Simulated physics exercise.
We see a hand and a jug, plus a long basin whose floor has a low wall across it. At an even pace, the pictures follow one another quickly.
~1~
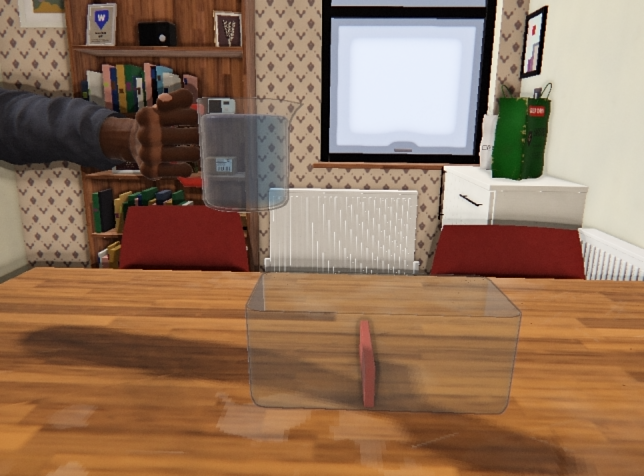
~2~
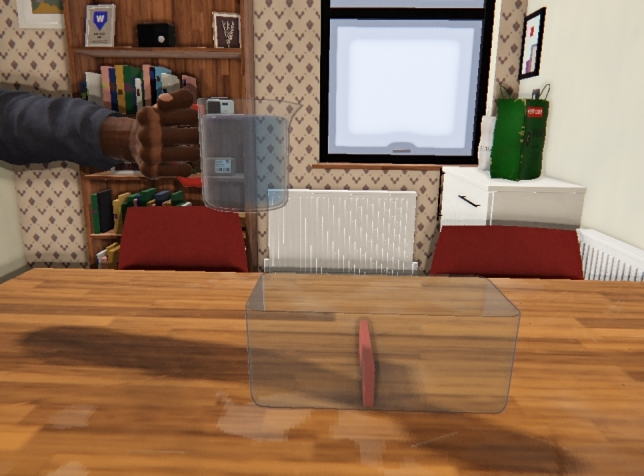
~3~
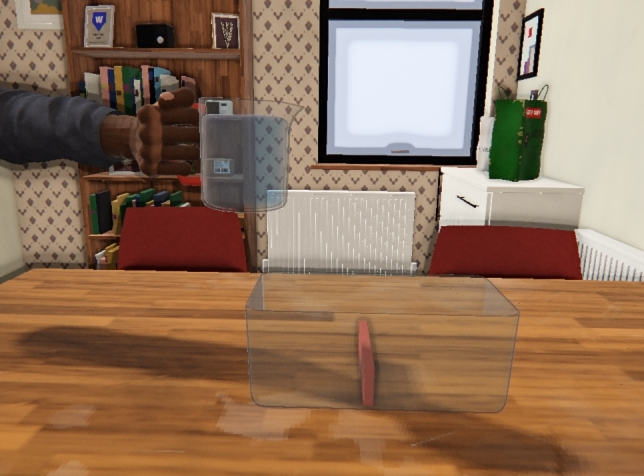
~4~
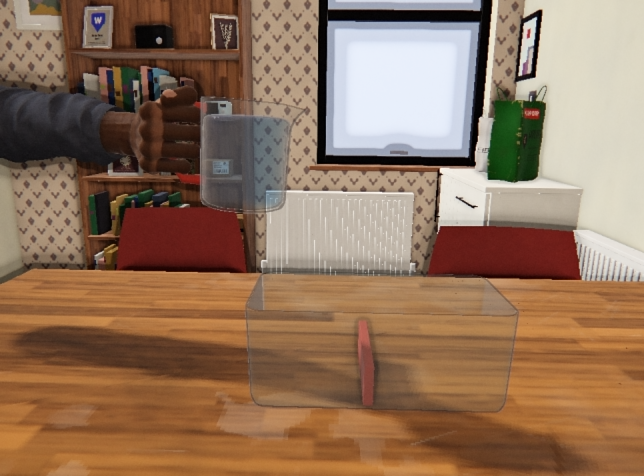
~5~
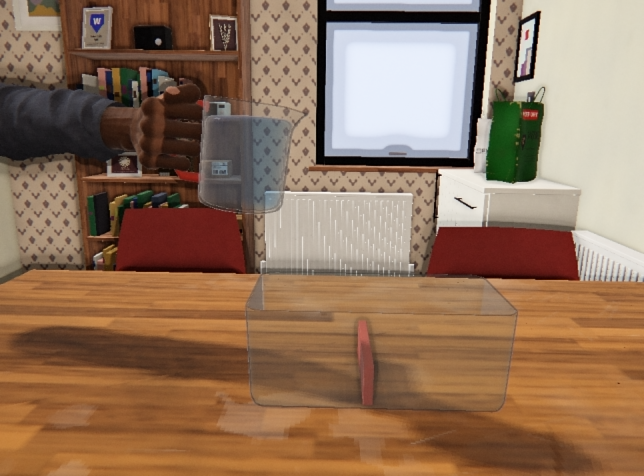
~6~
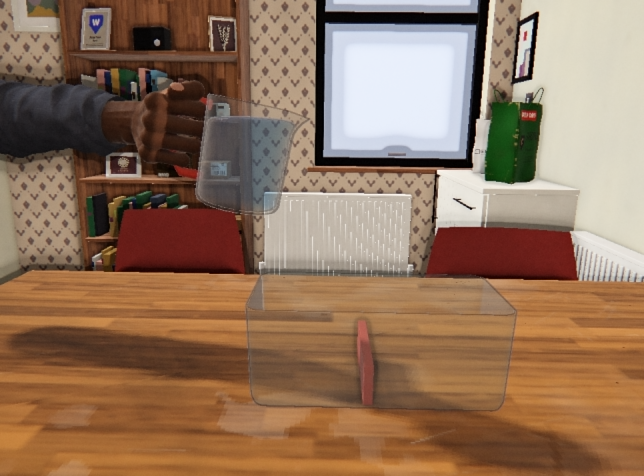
Hand holding a clear jug of bluish liquid slowly tilting it slightly rightward above a transparent basin with a low red divider.
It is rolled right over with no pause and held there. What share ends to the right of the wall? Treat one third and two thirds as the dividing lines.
By the end, between a third and two thirds sits to the right of the wall.
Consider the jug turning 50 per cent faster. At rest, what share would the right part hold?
Roughly 40 percent.
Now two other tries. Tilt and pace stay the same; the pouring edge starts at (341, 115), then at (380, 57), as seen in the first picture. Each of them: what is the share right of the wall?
Roughly 90 % and 90 %.
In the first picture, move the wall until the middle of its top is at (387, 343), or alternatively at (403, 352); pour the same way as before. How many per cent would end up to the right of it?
First try around 10 percent; second try around 5 percent.
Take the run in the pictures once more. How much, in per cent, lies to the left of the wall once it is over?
About 45 per cent.
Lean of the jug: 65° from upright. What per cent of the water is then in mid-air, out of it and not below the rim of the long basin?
I'd say some 15 per cent.
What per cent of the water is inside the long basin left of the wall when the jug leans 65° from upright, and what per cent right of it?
The left part holds 0 percent and the right part 0 percent.
A moment on, the tilt is 65° and 82 per cent is still to pour, 1 is left of the wall and 2 right of it.
Next, the tilt is 99° and 30 per cent is still to pour, 10 is left of the wall and 35 right of it.
Then the tilt is 104° and 4 per cent is still to pour, 40 is left of the wall and 51 right of it.
Later the tilt is 104° and 0 per cent is still to pour, 47 is left of the wall and 52 right of it.
At rest 47 per cent lies left of the wall, 52 right of it and 1 outside.
